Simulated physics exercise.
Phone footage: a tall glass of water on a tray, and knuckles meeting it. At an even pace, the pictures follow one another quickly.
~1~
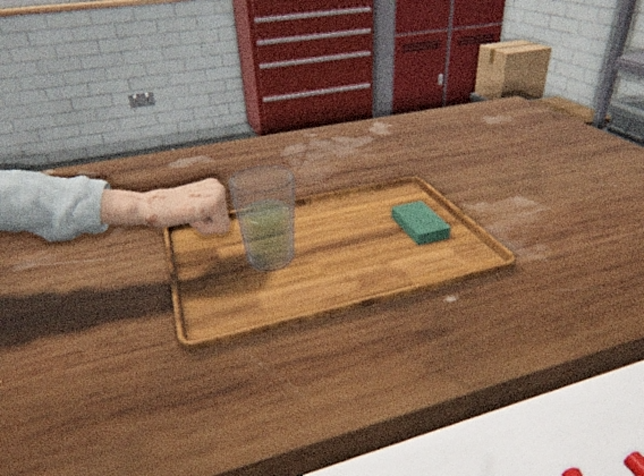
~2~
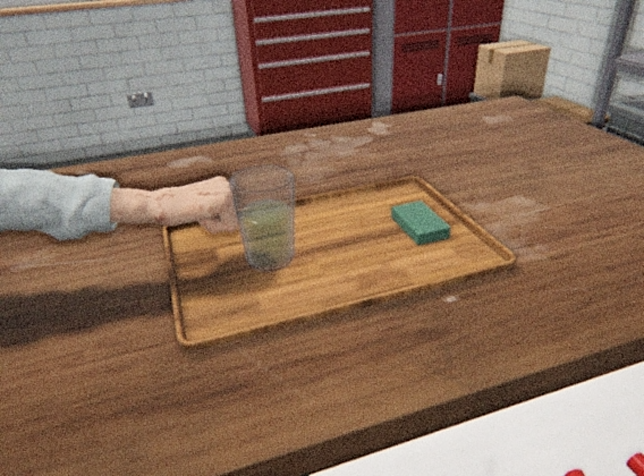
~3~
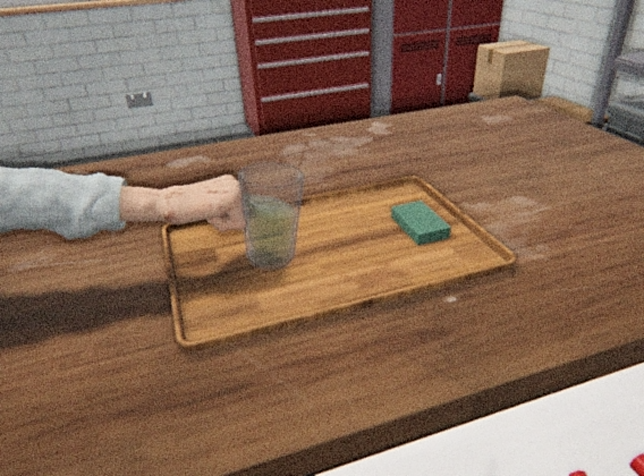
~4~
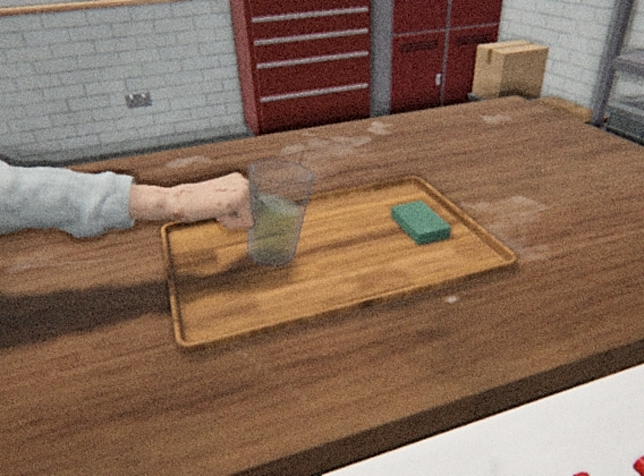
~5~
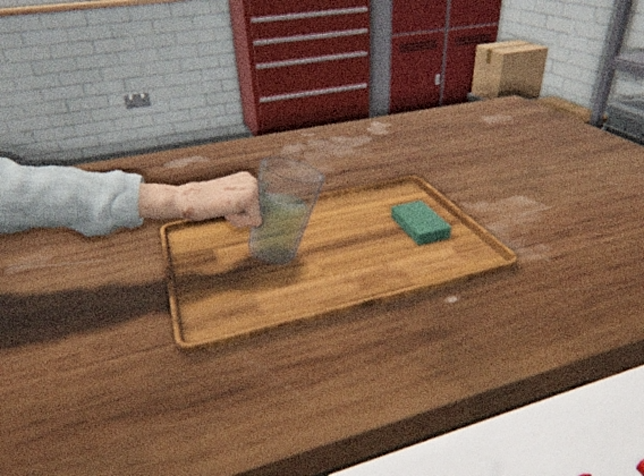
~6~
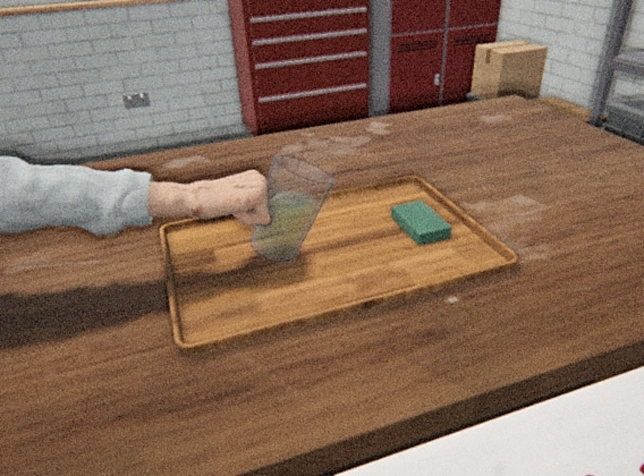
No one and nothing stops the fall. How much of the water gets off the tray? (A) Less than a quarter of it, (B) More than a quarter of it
(A) Less than a quarter of it.
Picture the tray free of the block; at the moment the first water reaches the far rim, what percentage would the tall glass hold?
Around 65 percent.
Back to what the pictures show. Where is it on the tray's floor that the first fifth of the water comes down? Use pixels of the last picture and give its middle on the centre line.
At about (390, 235).
A moment on, the tall glass lies on its side and 100 per cent is in the glass, 0 on the tray and 0 above or beyond its rim.
Next, the tall glass lies on its side and 68 per cent is in the glass, 13 on the tray and 19 above or beyond its rim.
Then the tall glass lies on its side and 36 per cent is in the glass, 44 on the tray and 20 above or beyond its rim.
Later the tall glass lies on its side and 19 per cent is in the glass, 69 on the tray and 12 above or beyond its rim.
Finally, 89 per cent is held by tray and glass, 11 is off the tray.
